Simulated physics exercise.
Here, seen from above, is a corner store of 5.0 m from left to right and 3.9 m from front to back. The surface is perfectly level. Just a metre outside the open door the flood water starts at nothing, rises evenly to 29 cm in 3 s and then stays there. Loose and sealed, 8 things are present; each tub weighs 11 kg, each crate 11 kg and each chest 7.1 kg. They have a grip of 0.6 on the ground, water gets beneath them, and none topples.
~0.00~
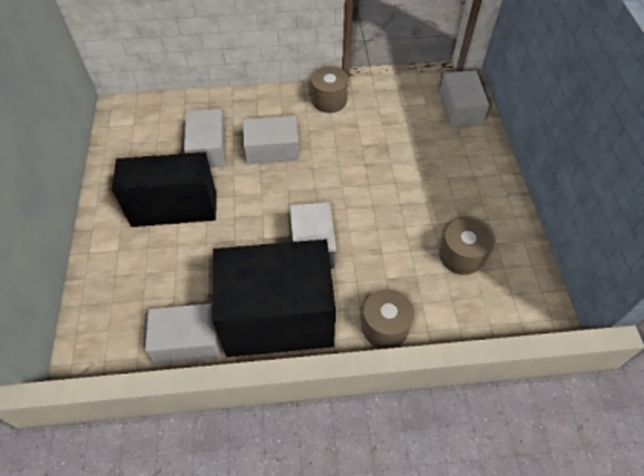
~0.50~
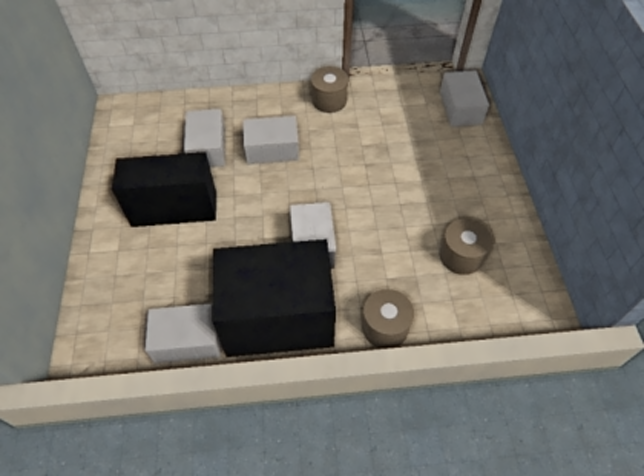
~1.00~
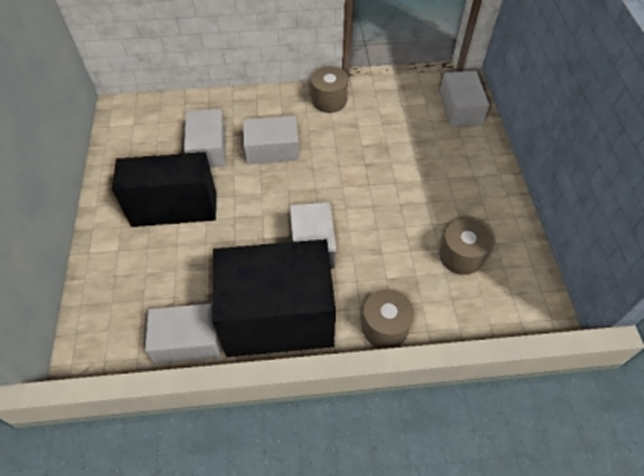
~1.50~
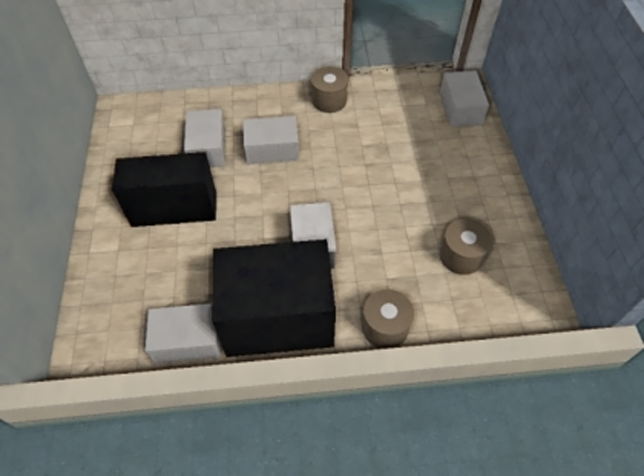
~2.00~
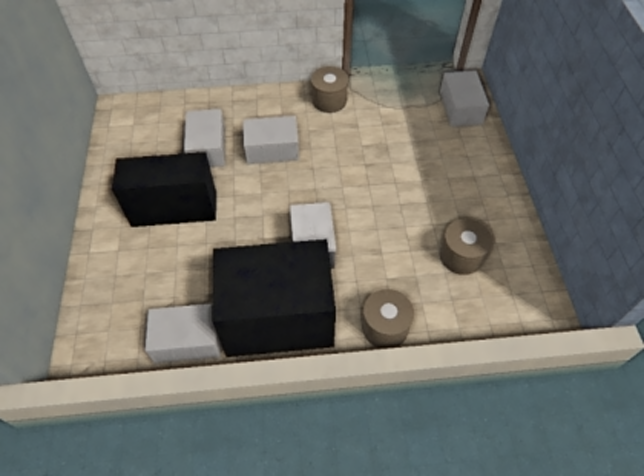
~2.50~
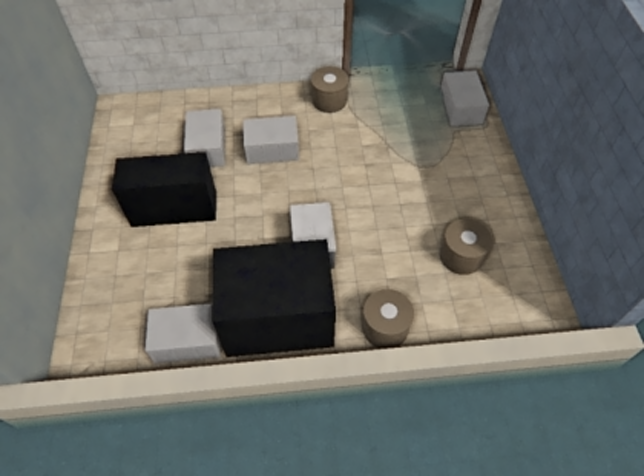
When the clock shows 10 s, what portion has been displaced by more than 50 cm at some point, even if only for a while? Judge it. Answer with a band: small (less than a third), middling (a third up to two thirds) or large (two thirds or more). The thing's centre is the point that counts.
Middling.
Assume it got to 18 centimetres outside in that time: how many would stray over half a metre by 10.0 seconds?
With that change, 4 of them.
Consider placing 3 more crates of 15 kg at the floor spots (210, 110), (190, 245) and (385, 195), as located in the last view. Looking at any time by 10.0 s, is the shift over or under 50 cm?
Within the limit; beyond the limit; beyond the limit.
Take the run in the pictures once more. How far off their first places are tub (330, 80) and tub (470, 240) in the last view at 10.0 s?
In turn: 0 cm, 300 cm.
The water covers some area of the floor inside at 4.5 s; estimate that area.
Around 10.5 m2 of it.
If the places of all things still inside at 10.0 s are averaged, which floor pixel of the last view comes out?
Mean floor pixel: About (226, 186).
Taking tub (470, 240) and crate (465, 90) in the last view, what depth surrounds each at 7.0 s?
19 and 21 cm.
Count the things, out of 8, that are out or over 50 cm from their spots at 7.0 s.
I get 4.
After 3.5 s 0 of 8 are over 50 cm from their spots; 0 afloat.
After 4.5 s 0 of 8 are over 50 cm from their spots; 1 afloat.
After 7.0 s 4 of 8 are over 50 cm from their spots; 4 afloat.
After 10.0 s 5 of 8 are over 50 cm from their spots, and 5 have been at some point; 6 afloat.
